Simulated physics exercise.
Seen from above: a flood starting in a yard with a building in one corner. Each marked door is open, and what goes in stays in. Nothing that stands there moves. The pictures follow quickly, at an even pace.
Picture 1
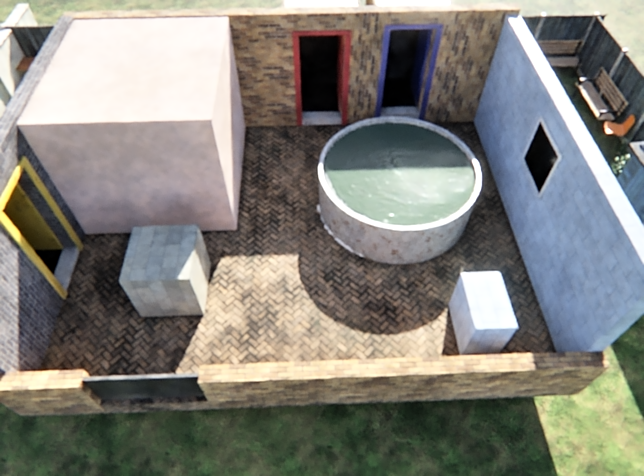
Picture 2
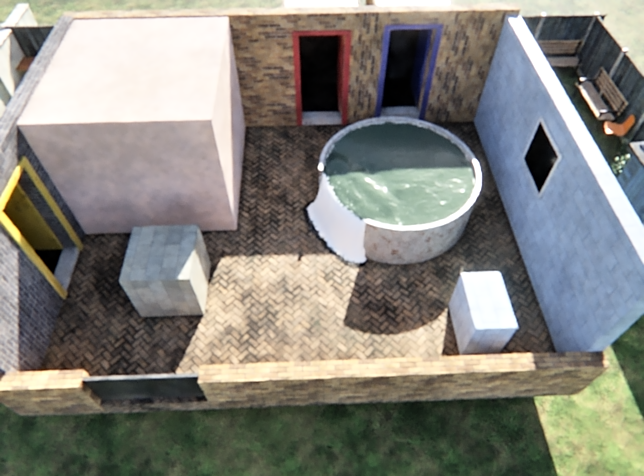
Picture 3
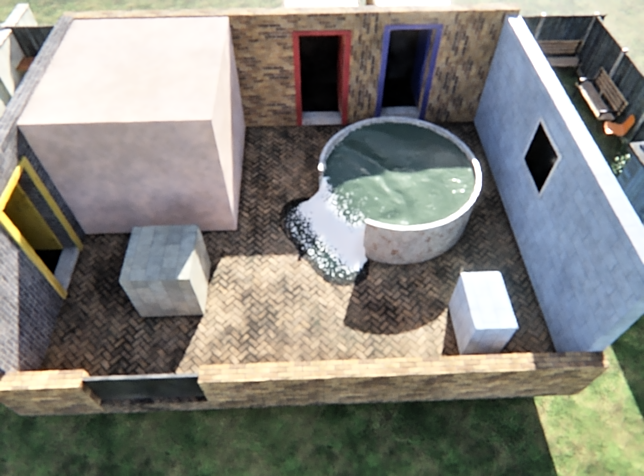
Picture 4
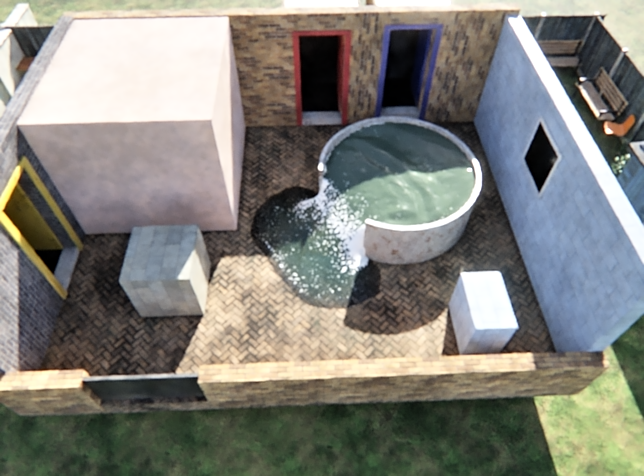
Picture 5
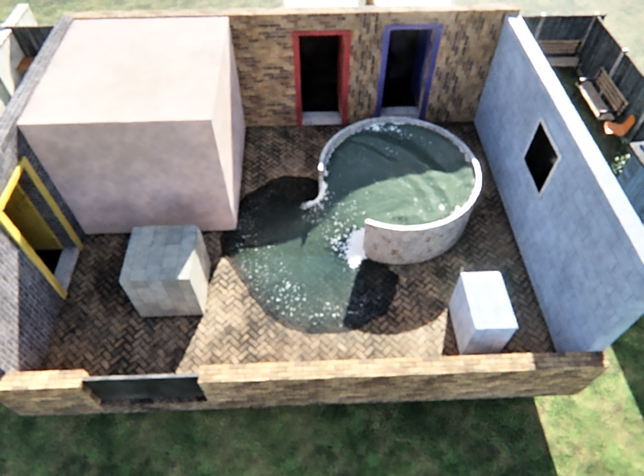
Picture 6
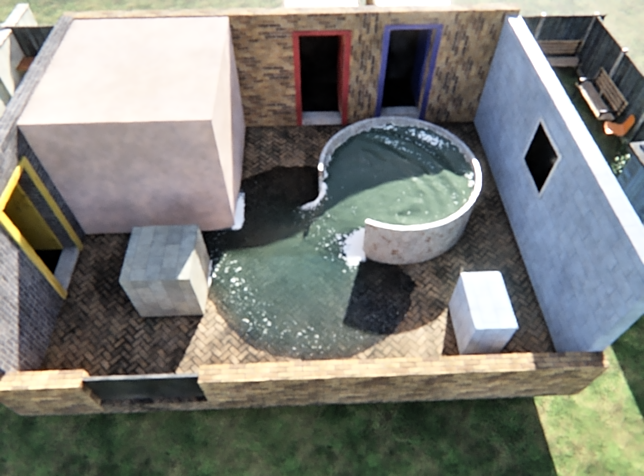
We see a walled brick yard with a pale building in one corner and a round pool, still at first; then water pours from a gap in its left side and spreads across the paving toward the grey block and front wall.
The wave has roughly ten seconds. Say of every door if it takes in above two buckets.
In the end: The red door stays under that; the yellow door takes more than that; the blue door stays under that.
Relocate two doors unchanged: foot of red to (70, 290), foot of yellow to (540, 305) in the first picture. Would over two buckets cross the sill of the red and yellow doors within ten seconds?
In short: The red one floods, the yellow one keeps below it.
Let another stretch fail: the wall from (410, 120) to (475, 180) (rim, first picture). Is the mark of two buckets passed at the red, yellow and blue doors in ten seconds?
Then: Red door takes less, yellow door stays under, blue door passes that mark.
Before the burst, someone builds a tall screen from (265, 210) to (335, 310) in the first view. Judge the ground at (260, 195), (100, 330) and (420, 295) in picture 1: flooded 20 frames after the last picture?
As listed: Wet, dry, wet.
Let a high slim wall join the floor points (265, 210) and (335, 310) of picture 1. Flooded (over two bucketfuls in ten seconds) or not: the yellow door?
Then: The yellow one takes less.
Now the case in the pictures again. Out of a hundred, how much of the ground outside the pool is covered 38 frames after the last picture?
Roughly 95 per cent.
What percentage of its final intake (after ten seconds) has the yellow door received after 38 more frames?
About 85 per cent.
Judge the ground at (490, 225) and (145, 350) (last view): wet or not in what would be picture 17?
In turn: Not flooded, covered.
A moment on, water covers 40 % of the floor; the red door not reached, the yellow door wet at the sill, nothing in, the blue door not reached.
Next, water covers 55 % of the floor; the red door not reached, the yellow door over two buckets in, the blue door not reached.
Then, water covers 75 % of the floor; the red door wet at the sill, nothing in, the yellow door far over two buckets in, the blue door wet at the sill, nothing in.
Later, water covers 95 % of the floor; the red door wet at the sill, nothing in, the yellow door far over two buckets in, the blue door wet at the sill, nothing in.
In the end, water covers 100 % of the floor; the red door wet at the sill, nothing in, the yellow door far over two buckets in, the blue door wet at the sill, nothing in.
